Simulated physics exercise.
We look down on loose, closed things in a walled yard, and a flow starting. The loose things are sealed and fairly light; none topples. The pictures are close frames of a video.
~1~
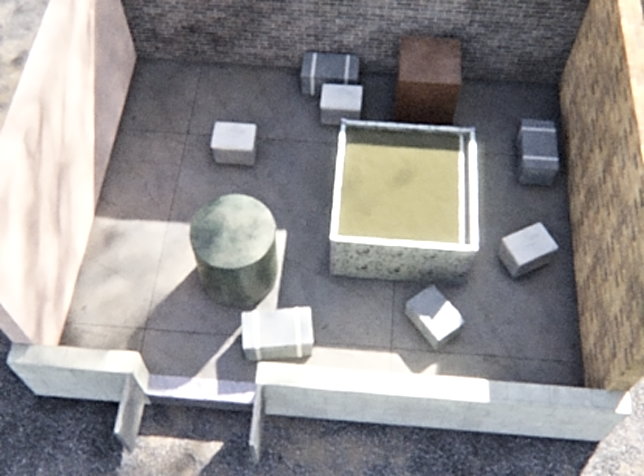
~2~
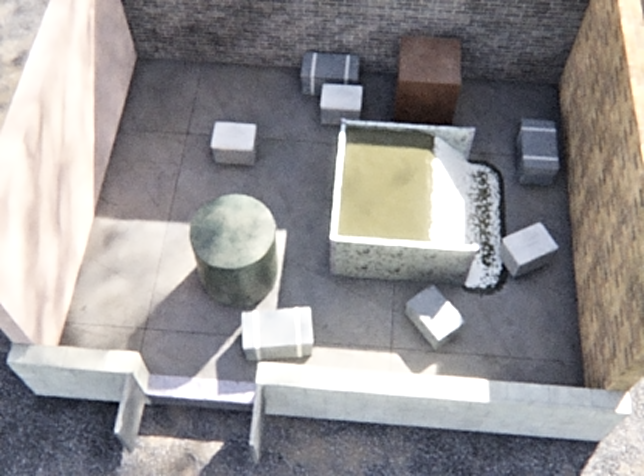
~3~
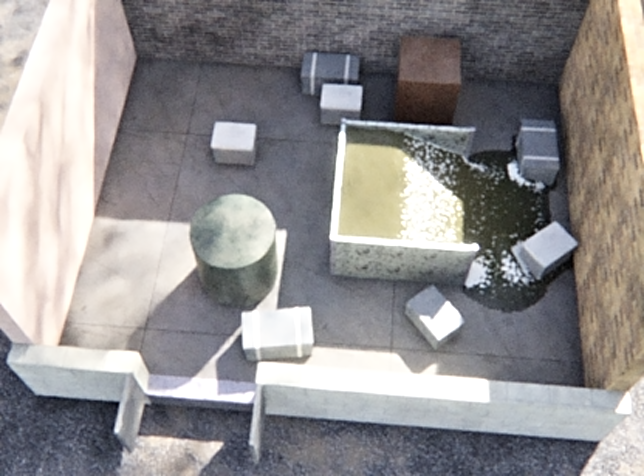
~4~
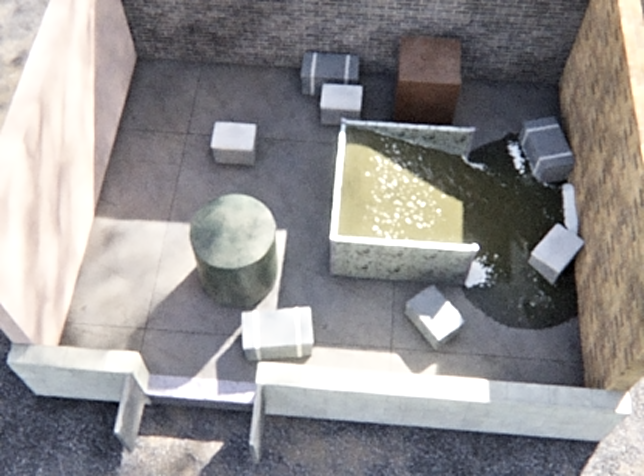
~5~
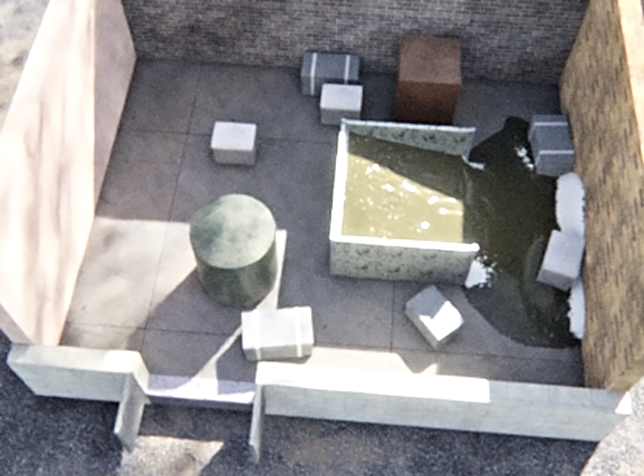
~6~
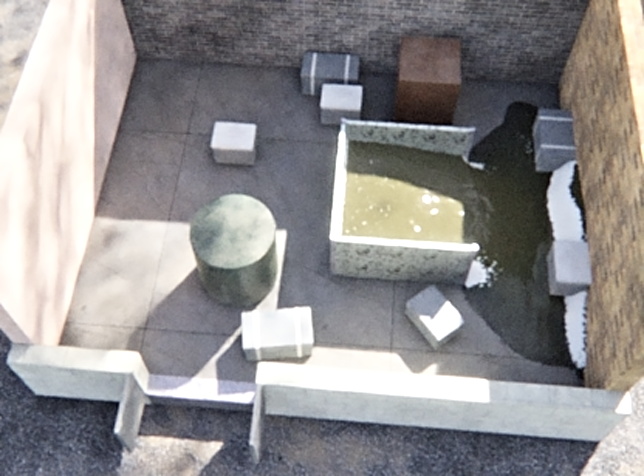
Walled yard with an open tank losing its right side, greenish water pouring out and pushing two pale boxes toward the brick wall.
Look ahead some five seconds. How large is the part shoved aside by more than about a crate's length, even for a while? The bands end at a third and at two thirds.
It is at least two thirds.
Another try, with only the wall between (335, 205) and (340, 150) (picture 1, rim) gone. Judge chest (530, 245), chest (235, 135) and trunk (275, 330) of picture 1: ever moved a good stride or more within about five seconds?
In turn: No, that far or more, swept aside.
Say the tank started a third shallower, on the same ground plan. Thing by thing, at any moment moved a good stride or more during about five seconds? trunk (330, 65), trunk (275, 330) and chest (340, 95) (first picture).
One after the other: Moved that far, pushed that far, no.
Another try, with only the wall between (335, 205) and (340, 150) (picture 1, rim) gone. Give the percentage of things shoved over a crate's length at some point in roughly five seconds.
Close to 60 %.
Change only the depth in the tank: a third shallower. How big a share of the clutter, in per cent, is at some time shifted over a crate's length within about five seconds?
Some 60 per cent.
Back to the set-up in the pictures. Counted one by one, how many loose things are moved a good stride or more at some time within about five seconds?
I count 6.
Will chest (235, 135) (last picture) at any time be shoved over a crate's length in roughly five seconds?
Answer: Less than that.
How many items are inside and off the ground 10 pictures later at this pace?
The number is 1.
A moment on, 1 of 7 are well off their spots; 1 afloat.
Next, 2 of 7 are well off their spots; 1 afloat.
Later, 4 of 7 are well off their spots; 2 afloat.
In the end, 6 of 7 are well off their spots, and 6 have been at some point; 6 afloat.
